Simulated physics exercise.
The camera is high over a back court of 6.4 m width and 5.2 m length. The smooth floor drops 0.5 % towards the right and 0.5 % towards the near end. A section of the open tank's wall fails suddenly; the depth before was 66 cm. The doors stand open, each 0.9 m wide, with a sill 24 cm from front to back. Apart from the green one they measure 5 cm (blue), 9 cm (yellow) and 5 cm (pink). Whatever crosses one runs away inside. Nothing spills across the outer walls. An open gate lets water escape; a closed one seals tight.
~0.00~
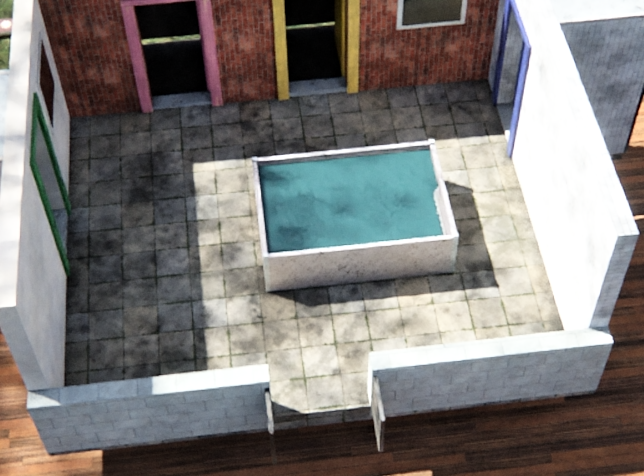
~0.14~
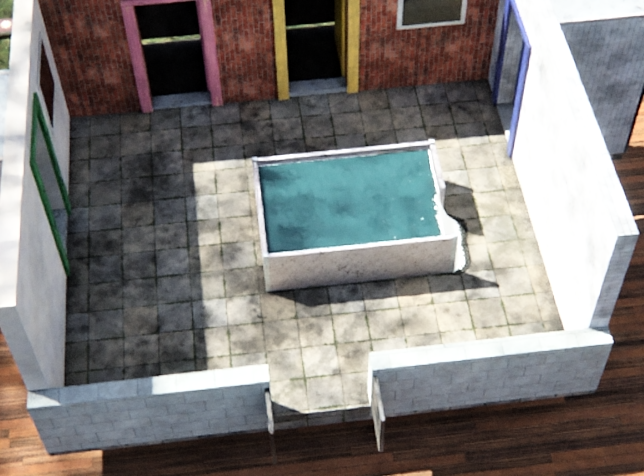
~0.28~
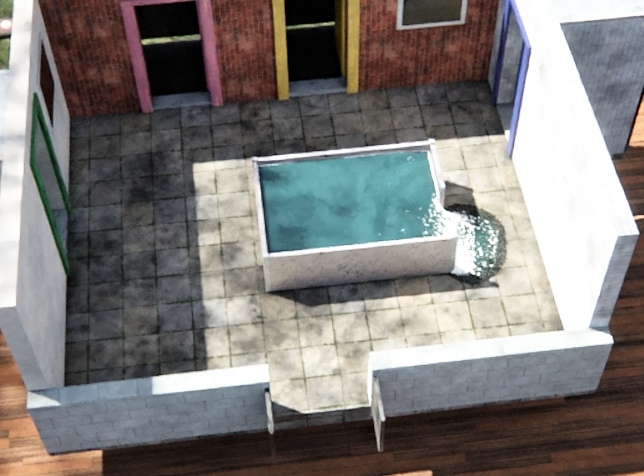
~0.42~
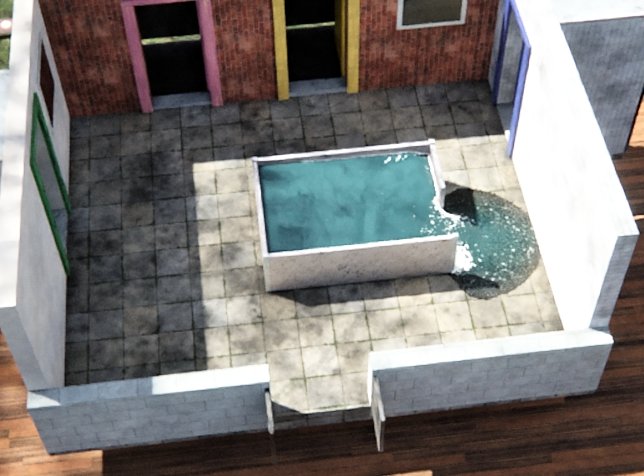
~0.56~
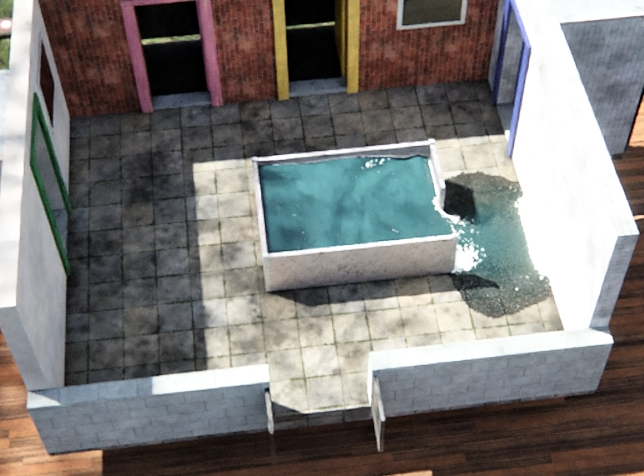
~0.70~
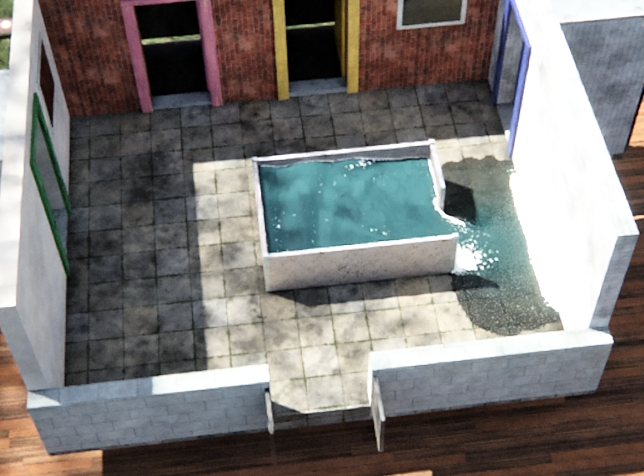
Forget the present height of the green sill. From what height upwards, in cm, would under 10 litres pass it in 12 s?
About 6.5 cm.
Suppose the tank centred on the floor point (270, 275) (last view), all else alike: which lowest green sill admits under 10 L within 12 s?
About 7.0 cm.
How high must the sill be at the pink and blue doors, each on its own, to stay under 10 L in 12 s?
About 6.5 cm at pink and 7.0 cm at blue.
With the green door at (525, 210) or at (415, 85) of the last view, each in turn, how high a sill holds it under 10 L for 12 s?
Roughly 36 and 14.5 cm.
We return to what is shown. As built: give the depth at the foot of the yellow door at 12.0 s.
Roughly 5.0 cm deep.
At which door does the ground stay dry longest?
Last comes the green one.
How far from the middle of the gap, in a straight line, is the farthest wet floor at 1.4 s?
Roughly 3.0 m.
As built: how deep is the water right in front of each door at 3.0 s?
Depths in cm: Blue 7, yellow 6, pink 0, green 0.
After 1.4 s water covers 15 % of the floor, deepest (47 cm) near (569, 366); it has not reached the green door.
After 3.0 s water covers 45 % of the floor, deepest (34 cm) near (569, 366); it has not reached the green door.
After 12.0 s water covers 100 % of the floor, deepest (10 cm) near (227, 404); 7 cm at the green door, 0 litres in over its 16 cm sill.
At the green door as built, the water arrived by 4.9 s and peaked near 10 cm at 7.6 s.
With a sill of 6 cm, 15 litres would have come in within the 12 s; with 8 cm, 4 litres. So under 10 litres takes about 6.5 cm.
